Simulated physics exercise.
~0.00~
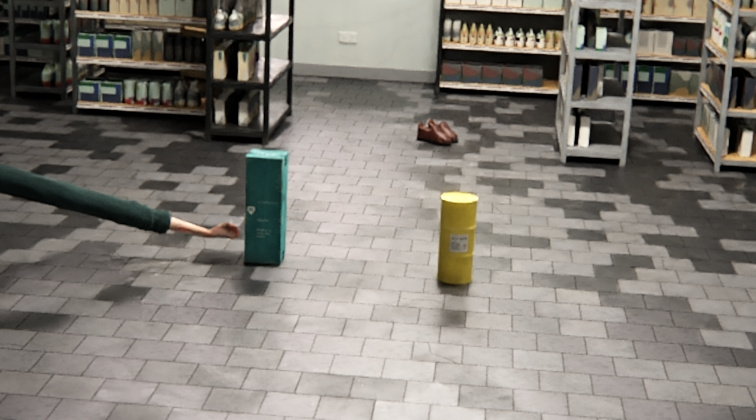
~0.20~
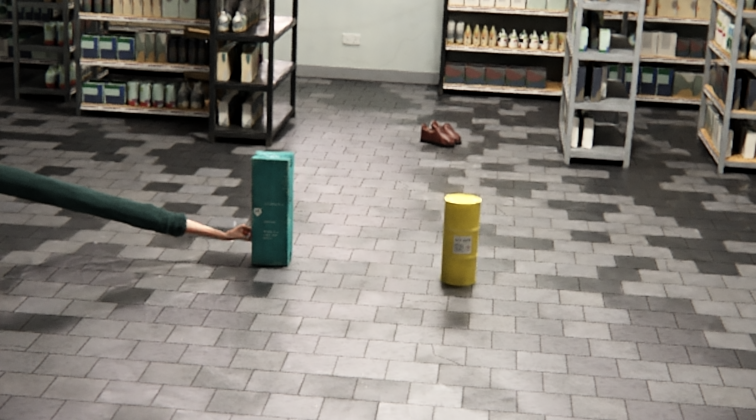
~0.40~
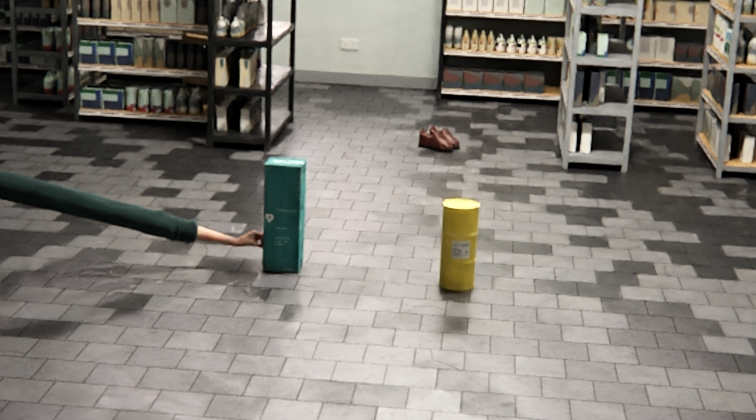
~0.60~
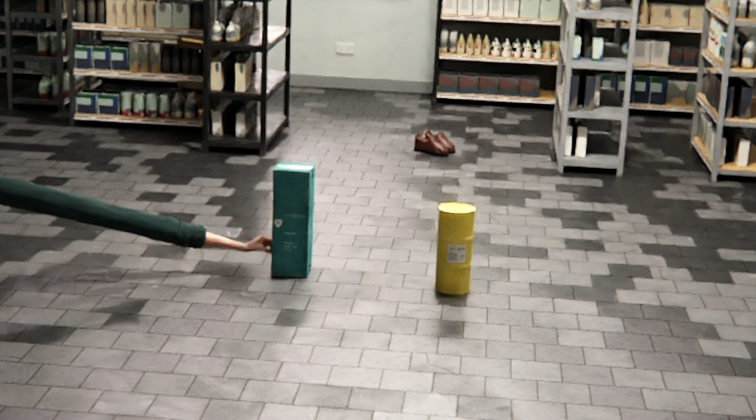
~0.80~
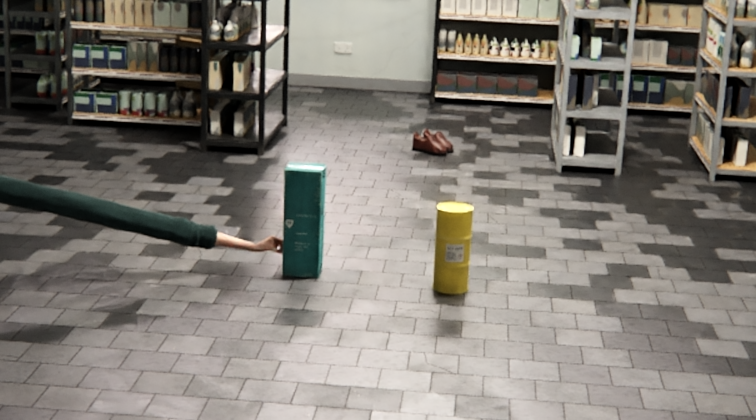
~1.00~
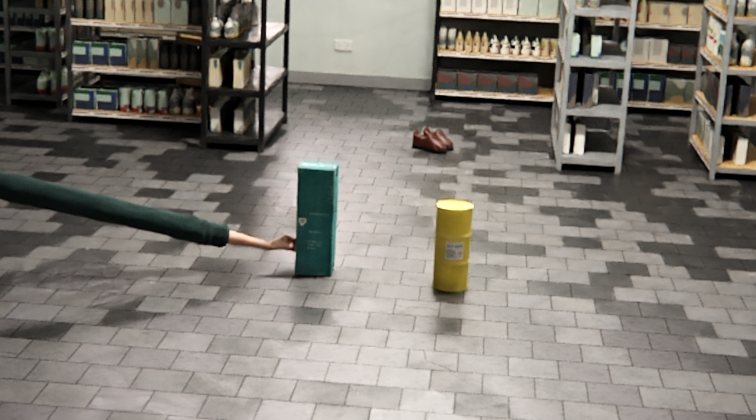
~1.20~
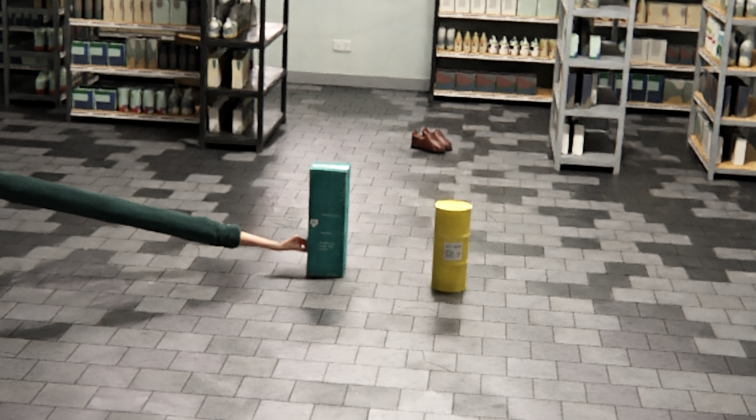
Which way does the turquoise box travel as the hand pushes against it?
The turquoise box slides to the right, towards the yellow canister.
